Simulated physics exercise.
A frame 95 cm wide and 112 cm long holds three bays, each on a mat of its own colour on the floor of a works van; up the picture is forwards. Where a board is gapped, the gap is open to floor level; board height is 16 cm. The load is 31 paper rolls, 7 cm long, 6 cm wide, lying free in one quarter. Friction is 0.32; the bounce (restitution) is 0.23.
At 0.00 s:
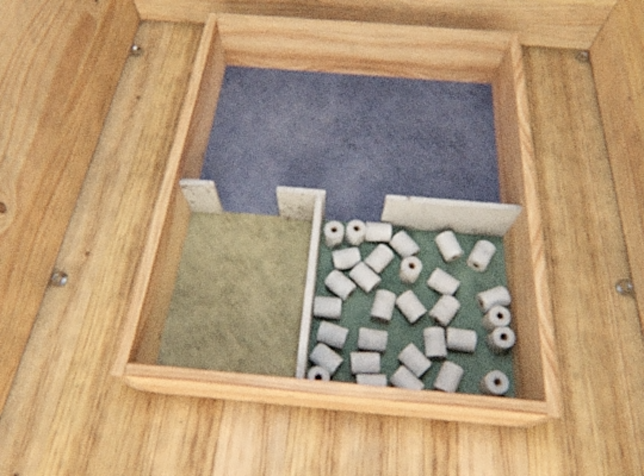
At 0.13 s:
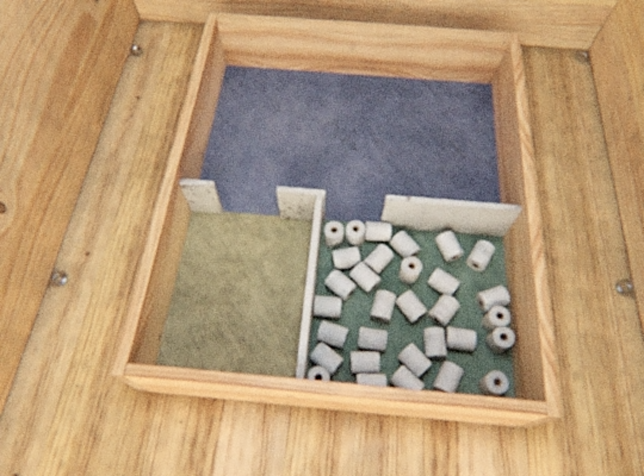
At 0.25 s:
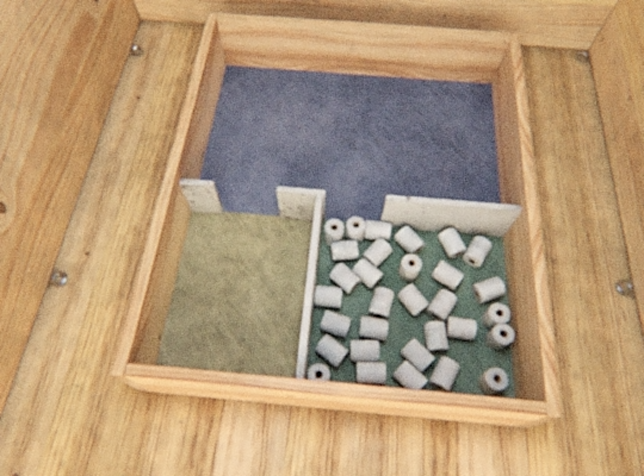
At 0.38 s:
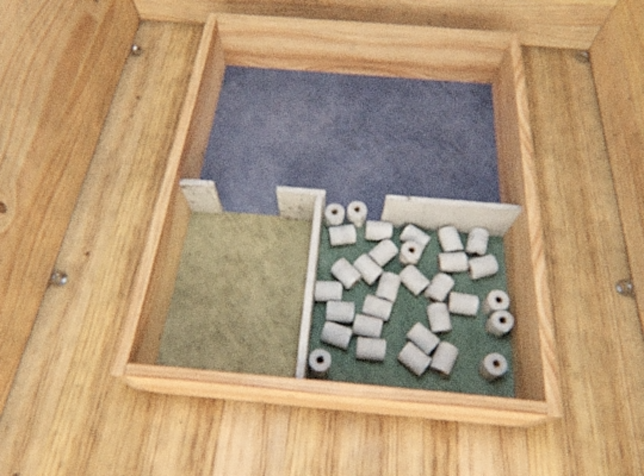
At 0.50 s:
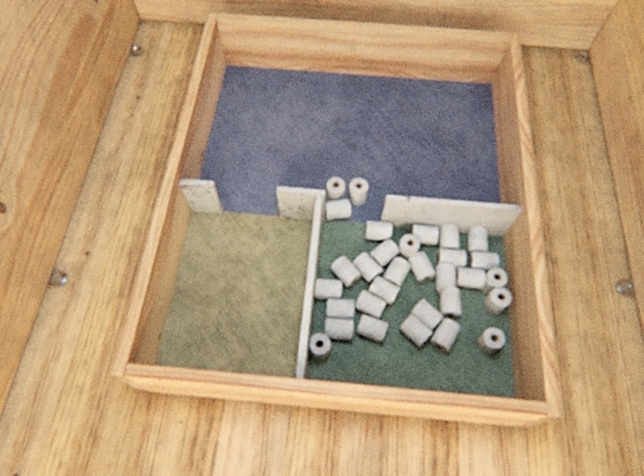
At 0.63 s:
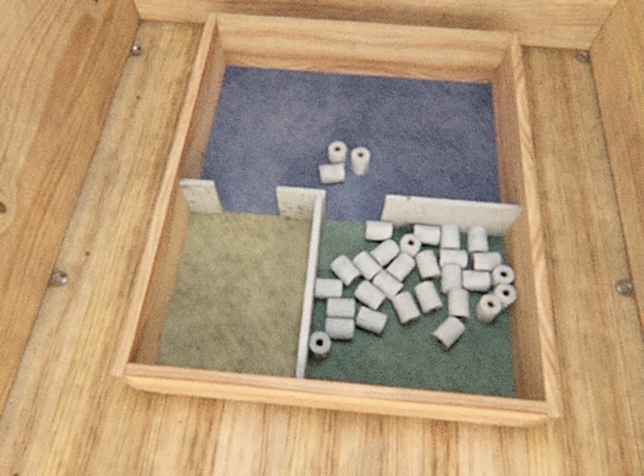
A shallow wooden frame, seen from above at a slant on the plank floor of a van, holds a wide blue mat at the top, a yellowish-green one lower left and a darker green one lower right, split by pale gapped boards. Many small whitish rolls lie scattered on the darker green mat. They shift upward and bunch together, three passing through the gap onto the blue, while the camera stays still.
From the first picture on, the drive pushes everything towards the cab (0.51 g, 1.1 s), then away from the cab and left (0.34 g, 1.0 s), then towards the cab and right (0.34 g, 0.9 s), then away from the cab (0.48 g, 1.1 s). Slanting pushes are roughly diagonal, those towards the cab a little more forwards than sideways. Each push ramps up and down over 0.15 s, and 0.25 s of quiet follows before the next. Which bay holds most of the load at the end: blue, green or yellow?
The green bay.
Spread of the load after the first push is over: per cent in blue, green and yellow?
Blue at 20, green at 80, yellow at 0 in a hundred.
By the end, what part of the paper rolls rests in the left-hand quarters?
About 0 %.
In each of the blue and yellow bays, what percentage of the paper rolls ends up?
Final shares: Blue at 10, yellow at 0 percent.
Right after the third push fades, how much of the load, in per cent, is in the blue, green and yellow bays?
Per cent by then - blue: 30, green: 70, yellow: 0.
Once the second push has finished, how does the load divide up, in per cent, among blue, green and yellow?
By that time it's blue at 10 percent, green at 80 percent and yellow at 0 percent.
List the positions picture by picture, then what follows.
In the first frame, middle of the blue mat (352, 141); middle of the green mat (411, 310); middle of the yellow mat (240, 295); 31 in the green bay; the roll farthest behind, in the direction of the first push, is at (319, 381).
In the second frame, 31 in the green bay; the roll farthest behind, in the direction of the first push, is at (319, 381).
In the third frame, 31 in the green bay; the roll farthest behind, in the direction of the first push, is at (319, 377).
In the fourth frame, 1 in the blue bay and 30 in the green bay; the roll farthest behind, in the direction of the first push, is at (320, 363).
In the fifth frame, 3 in the blue bay and 28 in the green bay; the roll farthest behind, in the direction of the first push, is at (320, 347).
In the sixth frame, 3 in the blue bay and 28 in the green bay; the roll farthest behind, in the direction of the first push, is at (320, 346).
After push 1 (1.34 s), 5 in the blue bay and 26 in the green bay.
After push 2 (2.59 s), 4 in the blue bay, 26 in the green bay and 1 in the yellow bay.
After push 3 (3.74 s), 8 in the blue bay, 22 in the green bay and 1 in the yellow bay.
After push 4 (5.09 s), 3 in the blue bay, 27 in the green bay and 1 in the yellow bay.
When it is over (at 6.00 s), 3 in the blue bay, 27 in the green bay and 1 in the yellow bay.
